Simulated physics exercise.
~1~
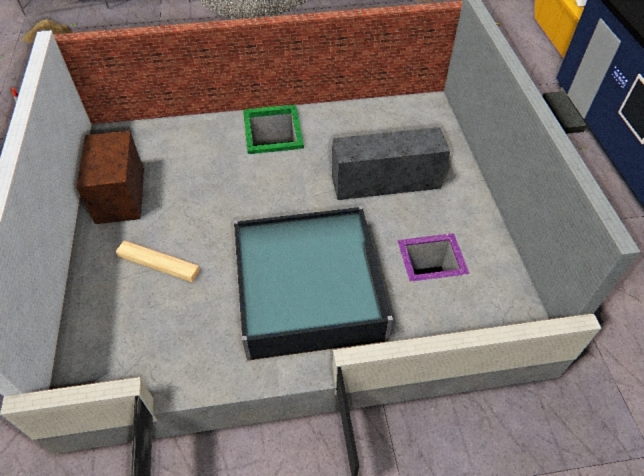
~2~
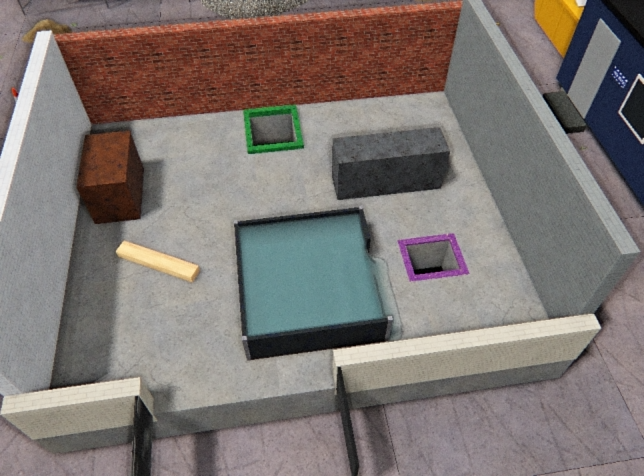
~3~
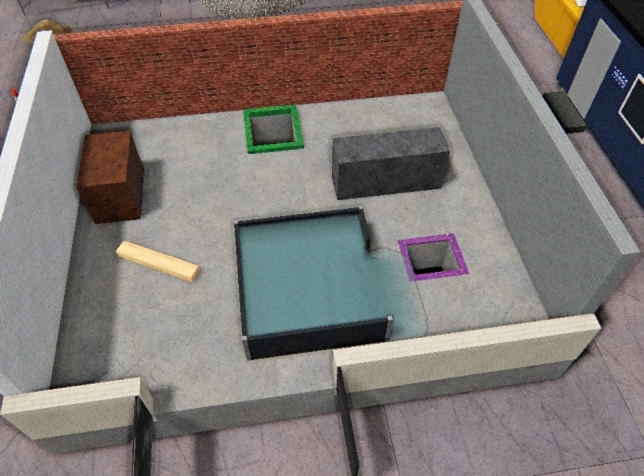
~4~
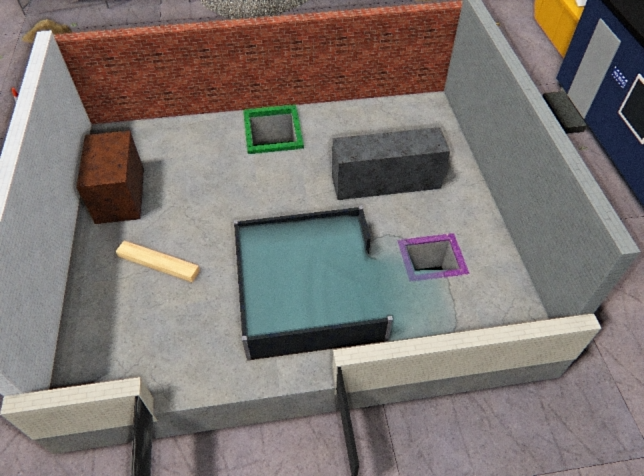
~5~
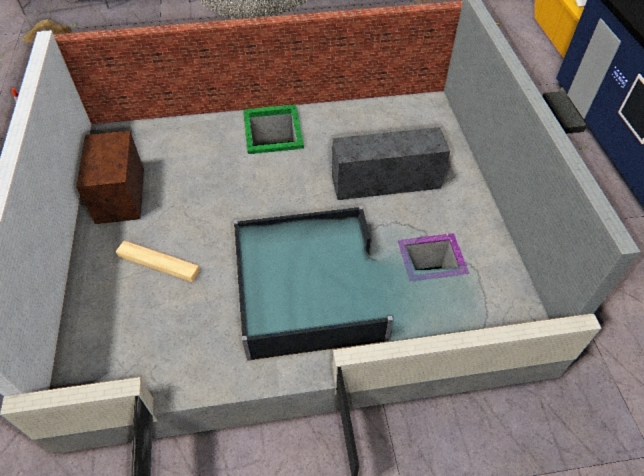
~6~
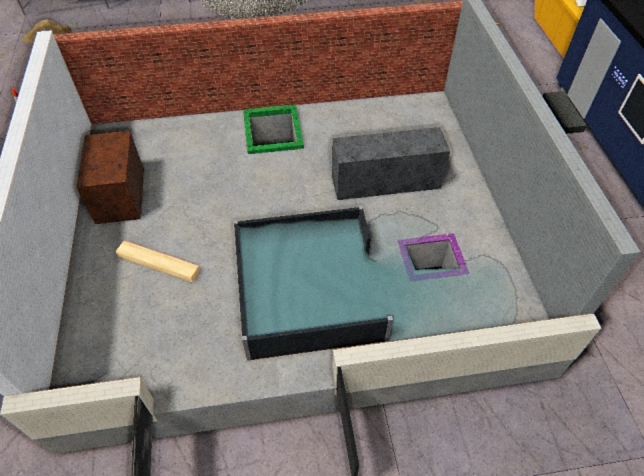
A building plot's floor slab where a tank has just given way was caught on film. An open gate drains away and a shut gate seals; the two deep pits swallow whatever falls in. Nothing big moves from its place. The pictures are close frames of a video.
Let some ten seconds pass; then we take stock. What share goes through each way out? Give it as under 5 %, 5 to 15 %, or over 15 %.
In the end the gate ends up with a tiny portion - beneath five per cent; the purple pit ends up with a large portion - topping fifteen per cent; the green pit ends up with a tiny portion - beneath five per cent.
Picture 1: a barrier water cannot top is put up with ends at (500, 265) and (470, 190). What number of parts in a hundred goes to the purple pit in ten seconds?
The purple pit takes 45 parts in a hundred.
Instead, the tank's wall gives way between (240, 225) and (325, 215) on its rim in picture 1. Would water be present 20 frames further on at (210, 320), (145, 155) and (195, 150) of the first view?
Result, in sequence: Untouched by the flood; inundated; inundated.
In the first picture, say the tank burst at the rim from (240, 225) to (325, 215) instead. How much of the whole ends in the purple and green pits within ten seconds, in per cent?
Purple 2 %, green 14 %.
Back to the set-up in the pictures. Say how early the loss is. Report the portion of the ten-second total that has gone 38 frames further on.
I'd estimate close to 70 per cent.
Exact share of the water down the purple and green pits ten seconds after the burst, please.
Estimated: 32 per cent and 0 per cent respectively.
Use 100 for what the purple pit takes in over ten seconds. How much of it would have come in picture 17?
Some 30 per cent.
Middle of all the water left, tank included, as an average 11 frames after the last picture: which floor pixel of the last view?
The balance point is around (387, 293).
A moment on, water covers 10 % of the floor; the gate 0 %, the purple pit 6 %, the green pit 0 %.
Next, water covers 15 % of the floor; the gate 0 %, the purple pit 10 %, the green pit 0 %.
Then, water covers 25 % of the floor; the gate 0 %, the purple pit 15 %, the green pit 0 %.
Later, water covers 50 % of the floor; the gate 0 %, the purple pit 24 %, the green pit 0 %.
In the end, water covers 65 % of the floor; the gate 2 %, the purple pit 32 %, the green pit 1 %.
